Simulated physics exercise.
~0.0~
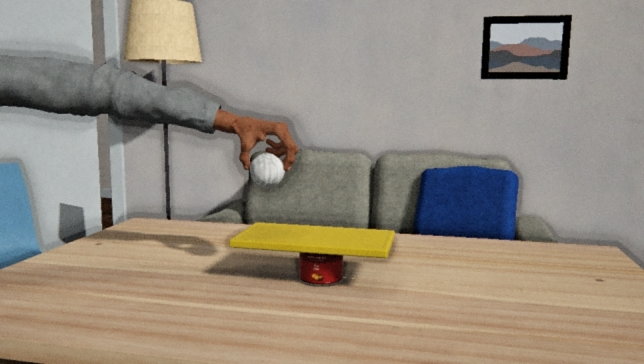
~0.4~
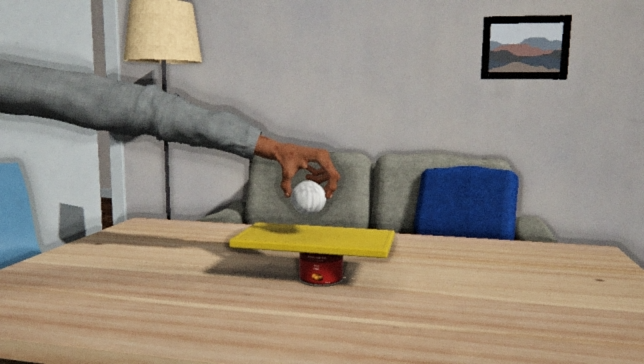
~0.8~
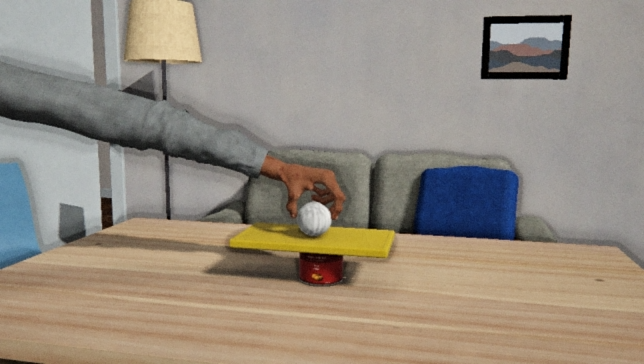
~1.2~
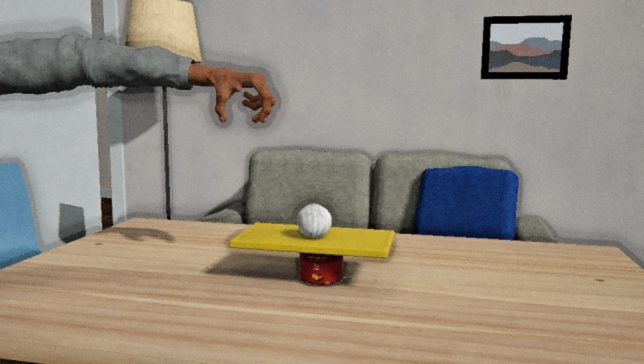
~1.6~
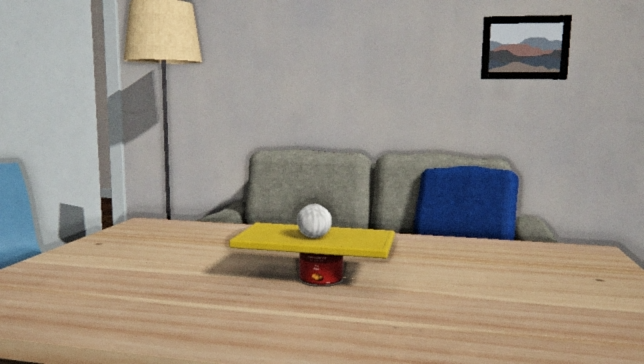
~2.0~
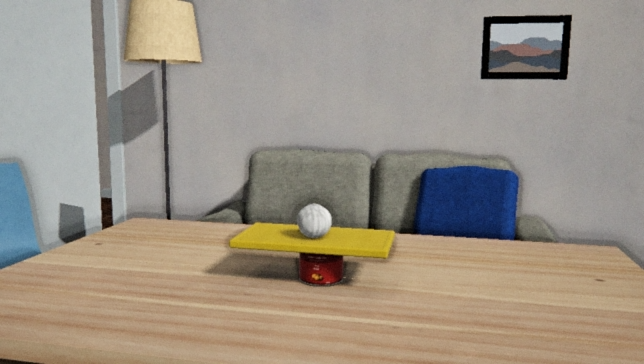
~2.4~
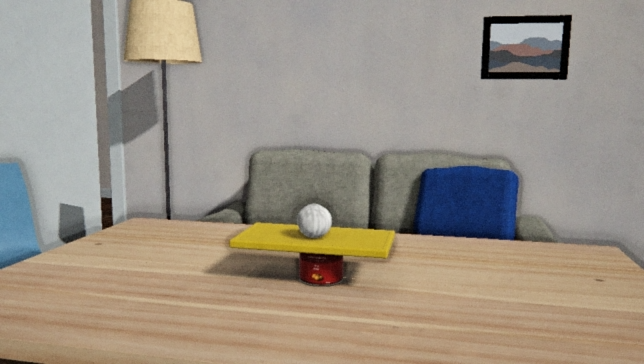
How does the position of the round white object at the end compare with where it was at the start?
At the start it is held in the air by a hand, above the left part of the yellow piece. By the end it is lower and further right, resting on the yellow piece above the red container.
A hand lowering a round white object onto a flat yellow piece atop a red container, then withdrawing as the stack holds.
